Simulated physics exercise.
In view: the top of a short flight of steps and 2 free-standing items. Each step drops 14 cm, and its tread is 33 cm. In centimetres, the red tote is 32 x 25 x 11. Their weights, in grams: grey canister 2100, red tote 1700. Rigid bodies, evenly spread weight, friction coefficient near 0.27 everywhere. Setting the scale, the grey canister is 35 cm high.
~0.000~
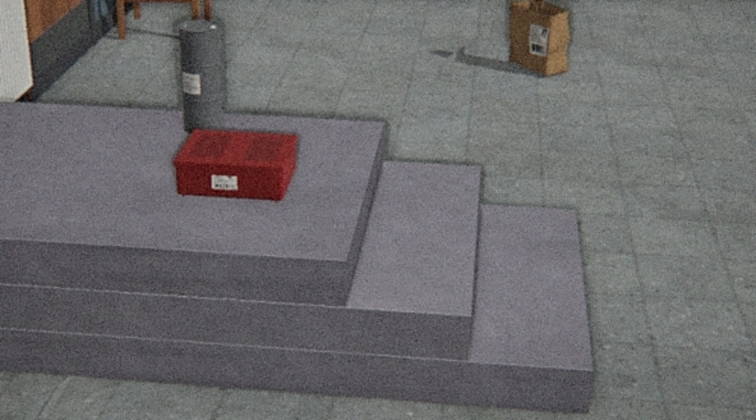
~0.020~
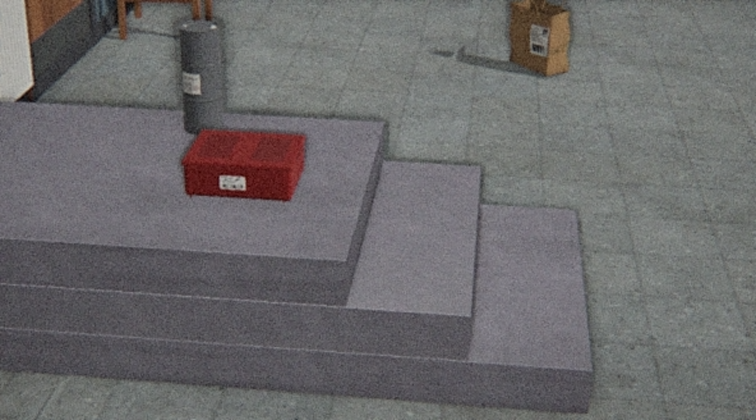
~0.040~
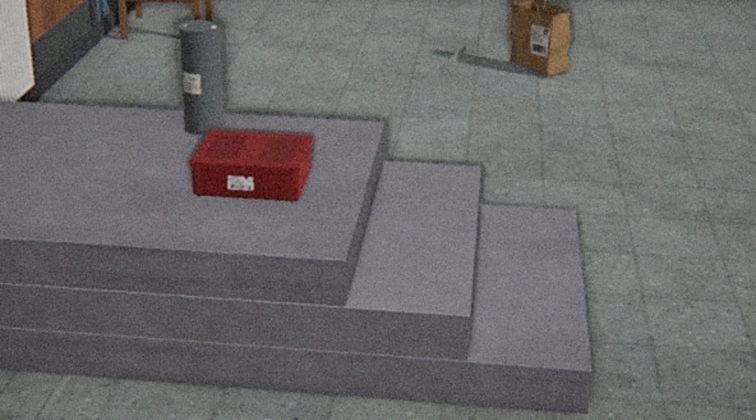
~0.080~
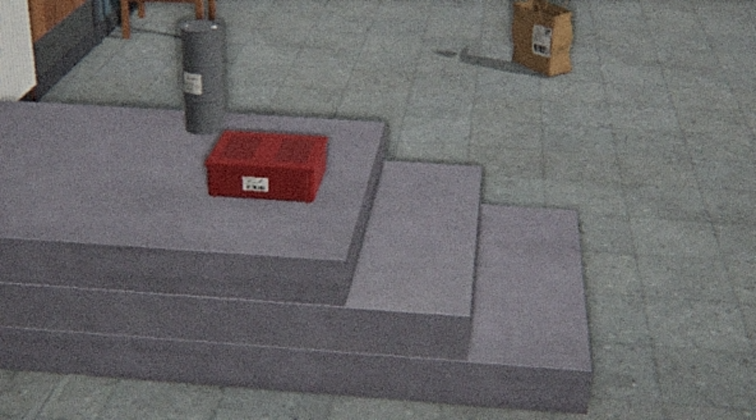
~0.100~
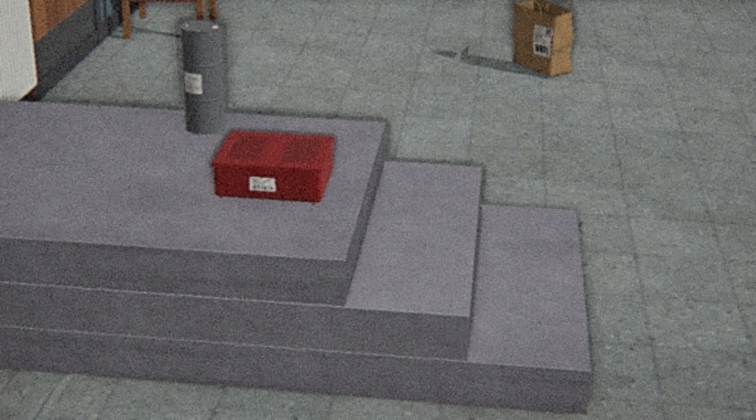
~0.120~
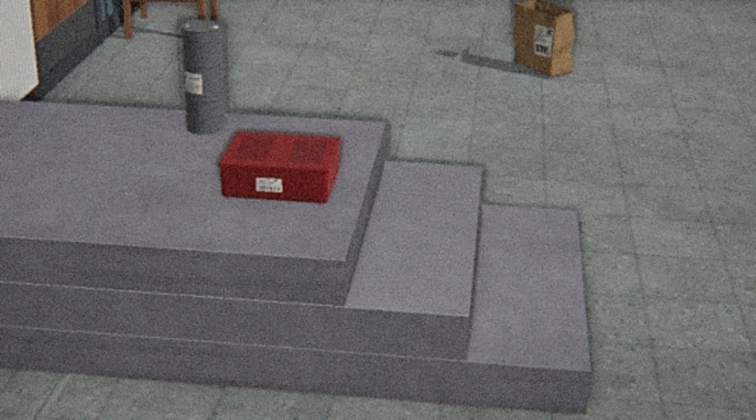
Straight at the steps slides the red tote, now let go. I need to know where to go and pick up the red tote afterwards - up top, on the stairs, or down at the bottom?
Look for it up top, it never left the landing.
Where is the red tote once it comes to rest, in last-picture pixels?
It finishes at roughly (334, 171).
Around 0.22 s, 17 cm of landing left; red tote near (308, 169).
Around 0.32 s, 12 cm of landing left; red tote near (325, 170).
Finally (0.9 s), 10 cm of landing left; grey canister still in place (within 12 cm). Final places as that camera would see them, red tote near (334, 170).
